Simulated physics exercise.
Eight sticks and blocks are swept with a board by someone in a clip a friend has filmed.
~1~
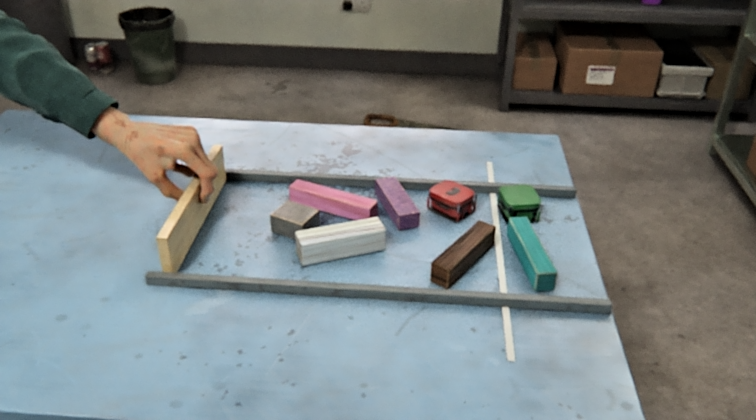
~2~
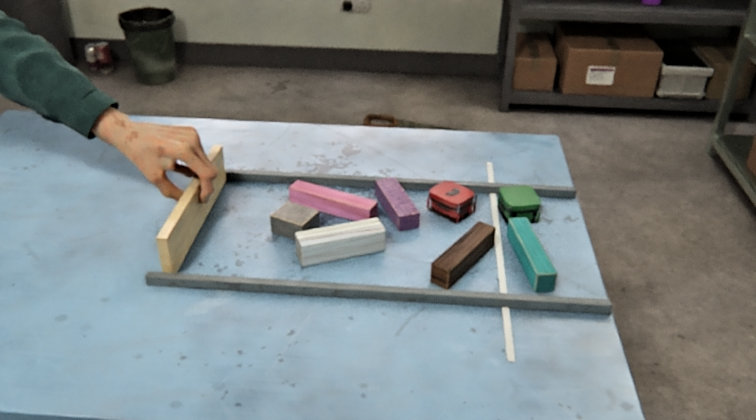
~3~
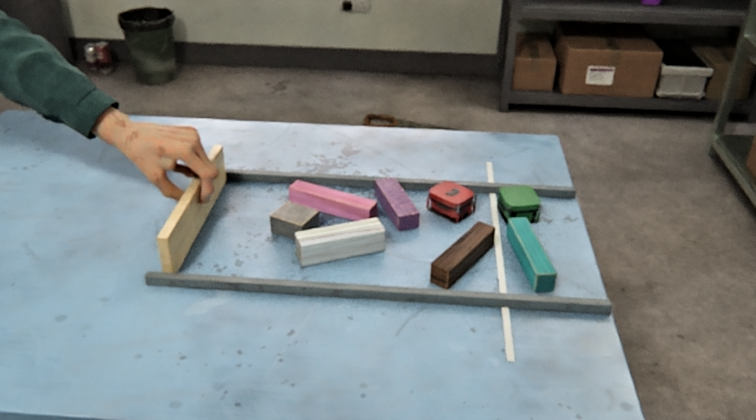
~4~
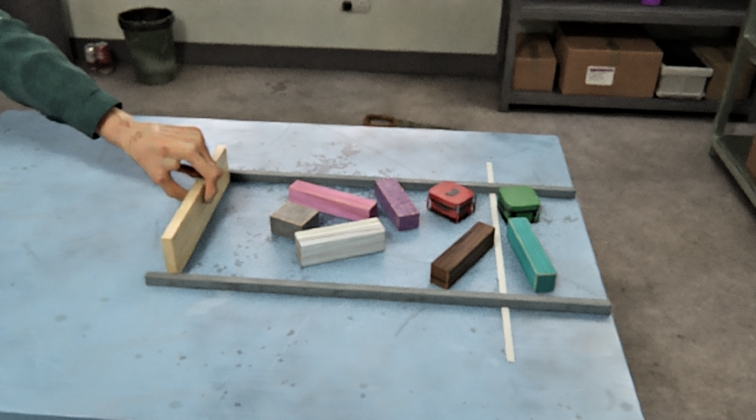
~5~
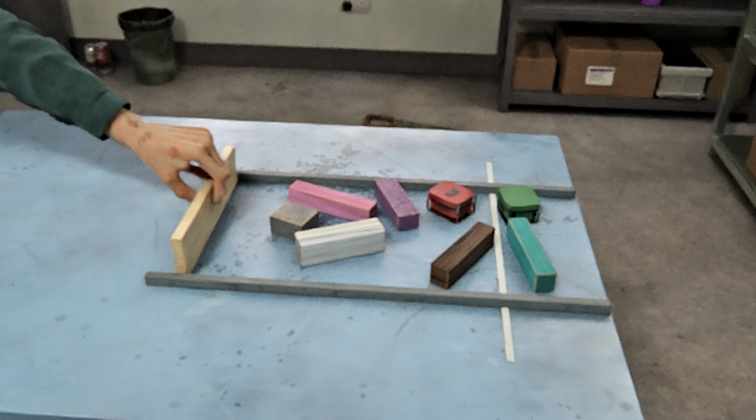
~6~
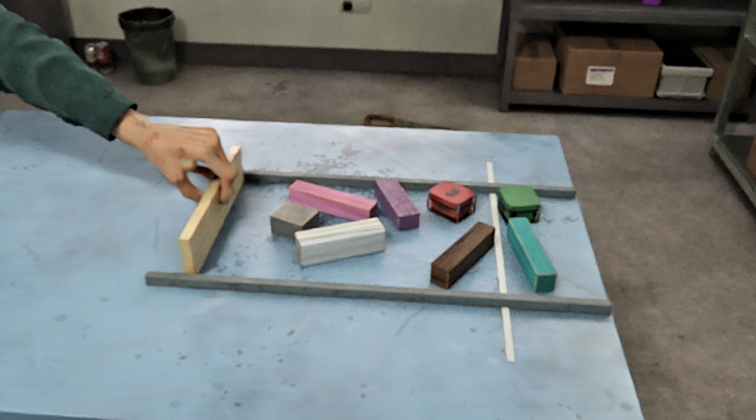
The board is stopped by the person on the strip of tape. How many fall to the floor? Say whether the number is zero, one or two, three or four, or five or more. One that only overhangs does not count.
The number is one or two.
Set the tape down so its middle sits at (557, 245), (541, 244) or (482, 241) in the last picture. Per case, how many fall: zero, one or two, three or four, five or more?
Taking the three tapes one at a time, the answers are five or more, then three to four, then none at all.
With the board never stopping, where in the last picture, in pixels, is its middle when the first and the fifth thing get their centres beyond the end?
At (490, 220) for the first, at (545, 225) for the fifth.
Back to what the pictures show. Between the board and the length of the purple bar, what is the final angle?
The angle is about 40 degrees.
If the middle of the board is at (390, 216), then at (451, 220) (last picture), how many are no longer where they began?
6, then 8.
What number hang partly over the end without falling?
1 of them.
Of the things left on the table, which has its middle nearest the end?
The red case.
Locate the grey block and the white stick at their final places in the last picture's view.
The grey block at (518, 236), the white stick at (547, 255).
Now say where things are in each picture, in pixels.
The first frame shows turquoise stick (530, 252); green case (519, 205); brown stick (464, 253); board (196, 205); tape (498, 241).
The second frame shows green case (519, 205); grey block (295, 222).
The third frame shows brown stick (464, 254); board (196, 205).
The fourth frame shows turquoise stick (530, 253); pink stick (332, 202).
The fifth frame shows green case (518, 206); white stick (340, 242).
The sixth frame shows turquoise stick (530, 253); green case (518, 205); brown stick (464, 254); board (216, 206); tape (498, 242).
Early on, none off yet; turquoise stick at rest near (530, 253); green case at rest near (518, 205); brown stick at rest near (464, 254).
A while later, none off yet; turquoise stick at rest near (530, 253); green case at rest near (518, 205); brown stick moving near (470, 256).
Further along, none off yet; turquoise stick travelled a little near (558, 254); green case travelled about its own width near (562, 212); brown stick travelled a little near (506, 269).
Finally, the number that fall off is one or two; lost, green case and turquoise stick.
